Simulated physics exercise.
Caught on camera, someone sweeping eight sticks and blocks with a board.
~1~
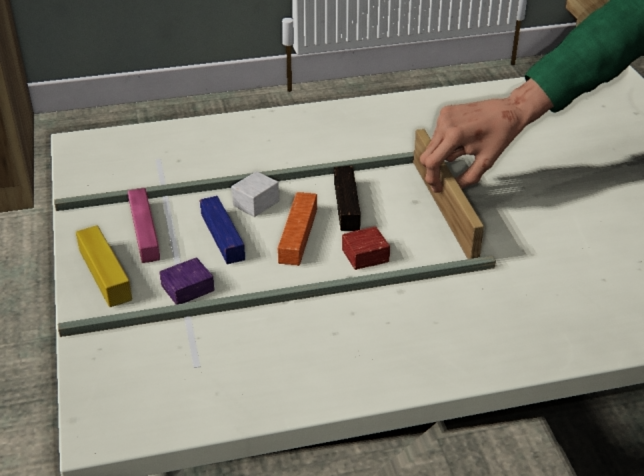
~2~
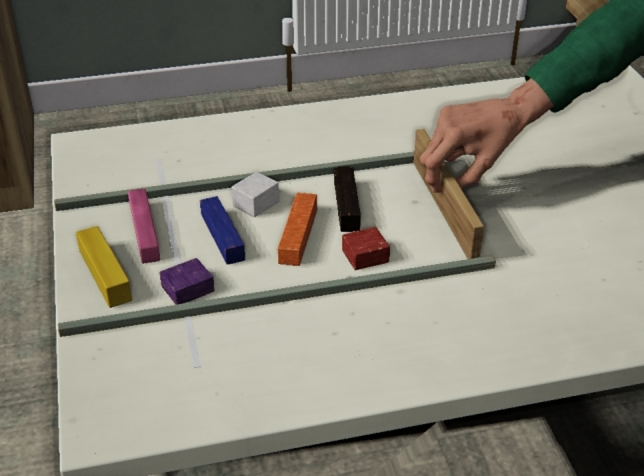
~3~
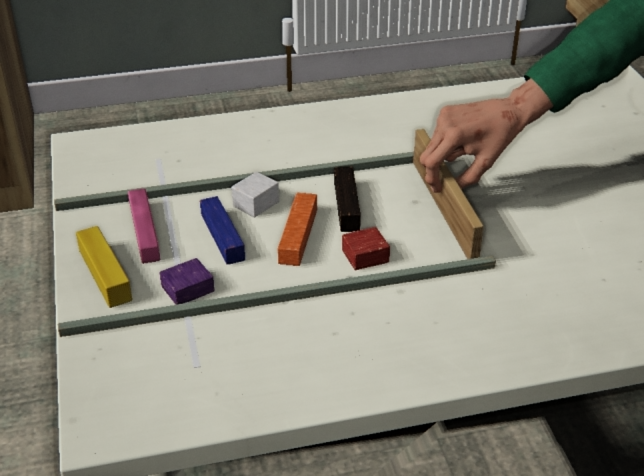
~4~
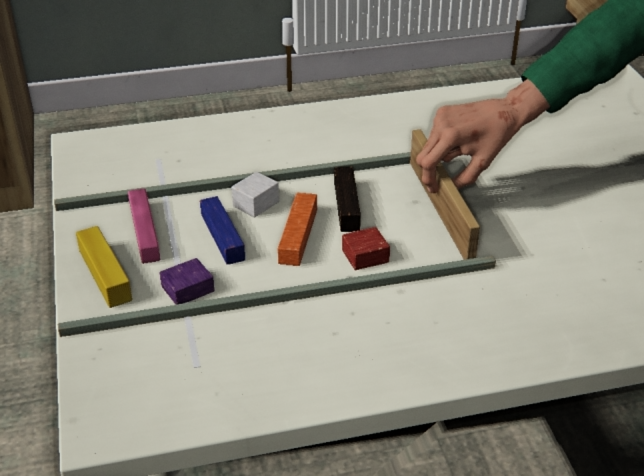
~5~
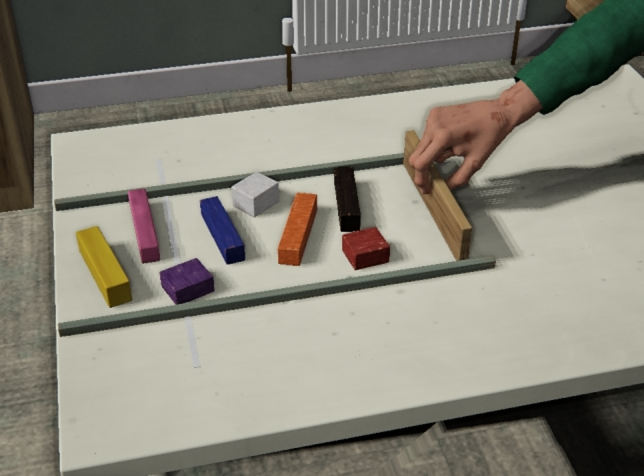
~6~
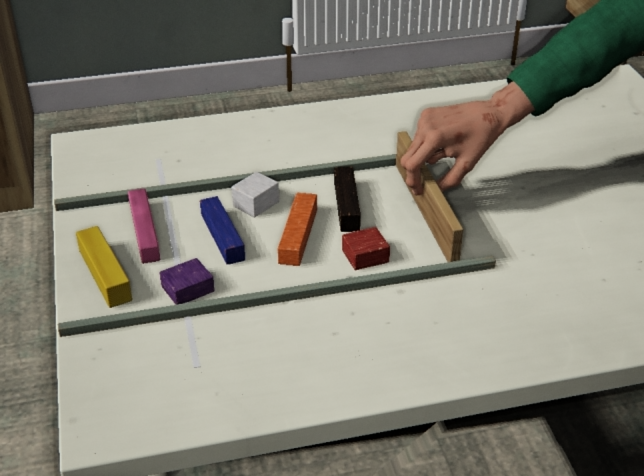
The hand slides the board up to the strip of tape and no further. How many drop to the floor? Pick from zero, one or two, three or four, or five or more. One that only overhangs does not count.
The number that fall off is zero.
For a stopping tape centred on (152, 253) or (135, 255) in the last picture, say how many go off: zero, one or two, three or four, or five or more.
Taking them in turn, either one or two; just one or two.
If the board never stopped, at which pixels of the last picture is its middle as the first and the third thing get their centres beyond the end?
At (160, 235) for the first, at (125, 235) for the third.
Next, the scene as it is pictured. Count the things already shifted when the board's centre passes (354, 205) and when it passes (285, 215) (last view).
The counts are 2 and 5.
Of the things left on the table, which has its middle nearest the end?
It is the yellow stick.
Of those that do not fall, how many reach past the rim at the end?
The number is 1.
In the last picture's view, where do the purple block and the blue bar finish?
The purple block at (125, 298), the blue bar at (104, 242).
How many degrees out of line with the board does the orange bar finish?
Roughly 10° out of line.
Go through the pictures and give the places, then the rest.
Yellow stick (103, 265); pink stick (144, 224); purple block (187, 281); board (446, 192); tape (175, 249), in the first picture.
Pink stick (144, 225); red block (366, 248), in the second picture.
Purple block (187, 281); blue bar (222, 229), in the third picture.
Yellow stick (103, 265); white block (256, 195), in the fourth picture.
Pink stick (144, 225); black bar (347, 198), in the fifth picture.
Yellow stick (103, 265); pink stick (144, 225); purple block (187, 281); board (427, 195); tape (175, 249), in the sixth picture.
A little later, none off yet; yellow stick at rest near (103, 265); pink stick at rest near (144, 225); purple block at rest near (187, 281).
When it is over, the number that fall off is zero.
